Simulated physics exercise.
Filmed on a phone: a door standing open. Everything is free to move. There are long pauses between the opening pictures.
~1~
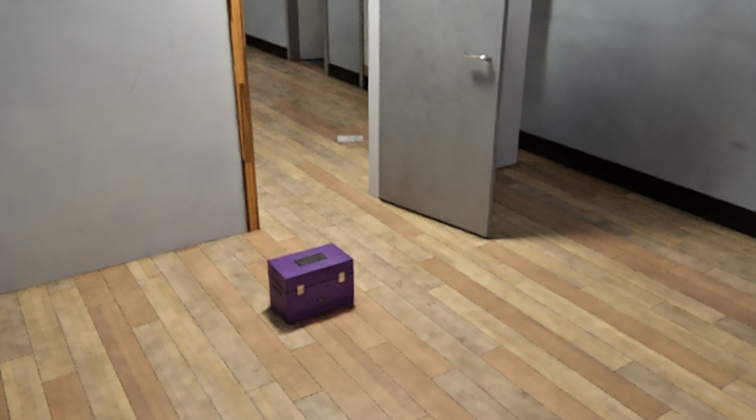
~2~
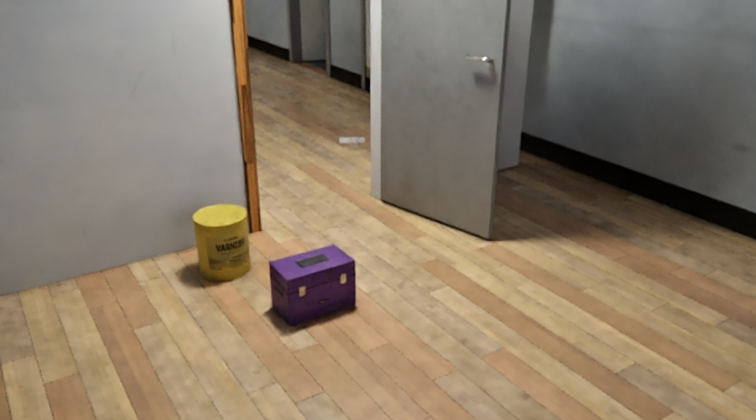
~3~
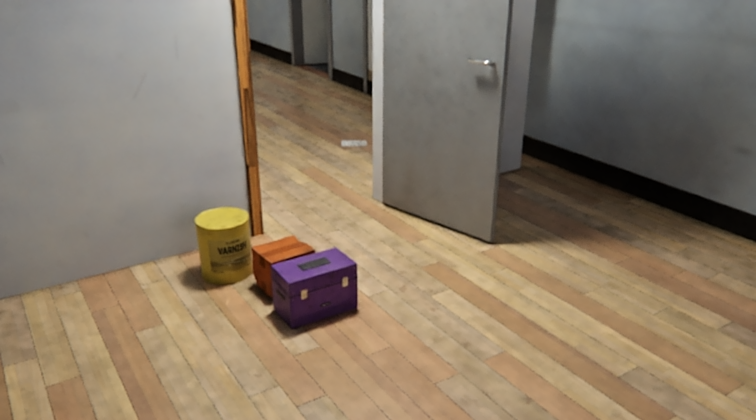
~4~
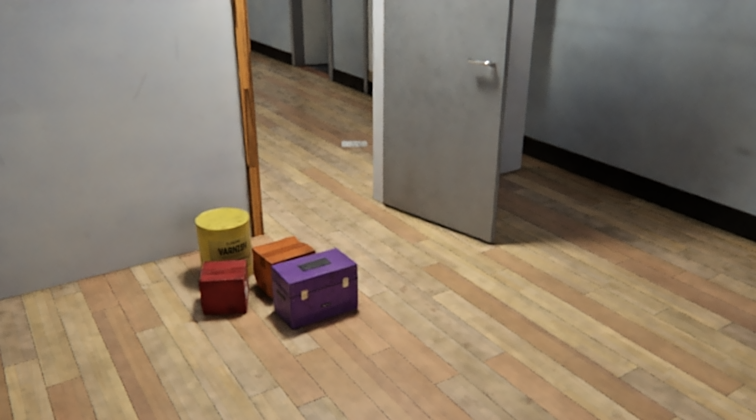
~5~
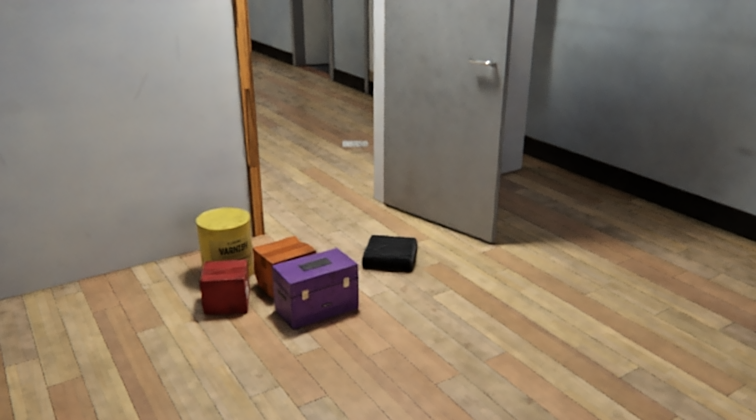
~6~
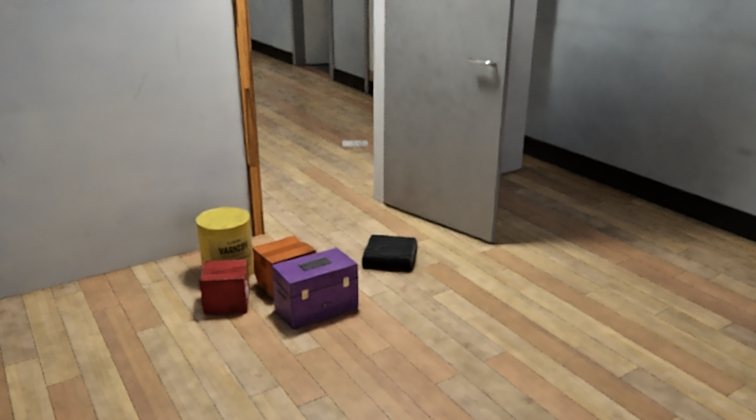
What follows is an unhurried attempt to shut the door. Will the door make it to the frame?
As it turns out, it reaches the frame.
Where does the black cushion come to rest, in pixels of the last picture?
Around (278, 254).
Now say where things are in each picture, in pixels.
The first frame shows door wide open and still.
The second frame shows door wide open and still; purple toolbox (313, 284); yellow pail (223, 242).
The third frame shows door wide open and still; orange parcel (285, 267).
The fourth frame shows door wide open and still; purple toolbox (315, 287); yellow pail (225, 246).
The fifth frame shows door wide open and still; red box (226, 287); orange parcel (286, 267).
The sixth frame shows door wide open and still; black cushion (390, 252); purple toolbox (316, 287).
Then, 1.00 s on from there, door at 62°; black cushion shifted a little near (370, 257).
Then, 1.30 s on from there, door at 43°; black cushion shifted about its own width near (315, 257); orange parcel shifted a little.
Then, 1.50 s on from there, door at 32°; black cushion shifted well along near (288, 256); orange parcel shifted a little; red box shifted a little.
In the end, door at 0°; moved from the start, orange parcel and black cushion; the other 3 unmoved. At the end, from the last picture's camera, black cushion near (278, 254).
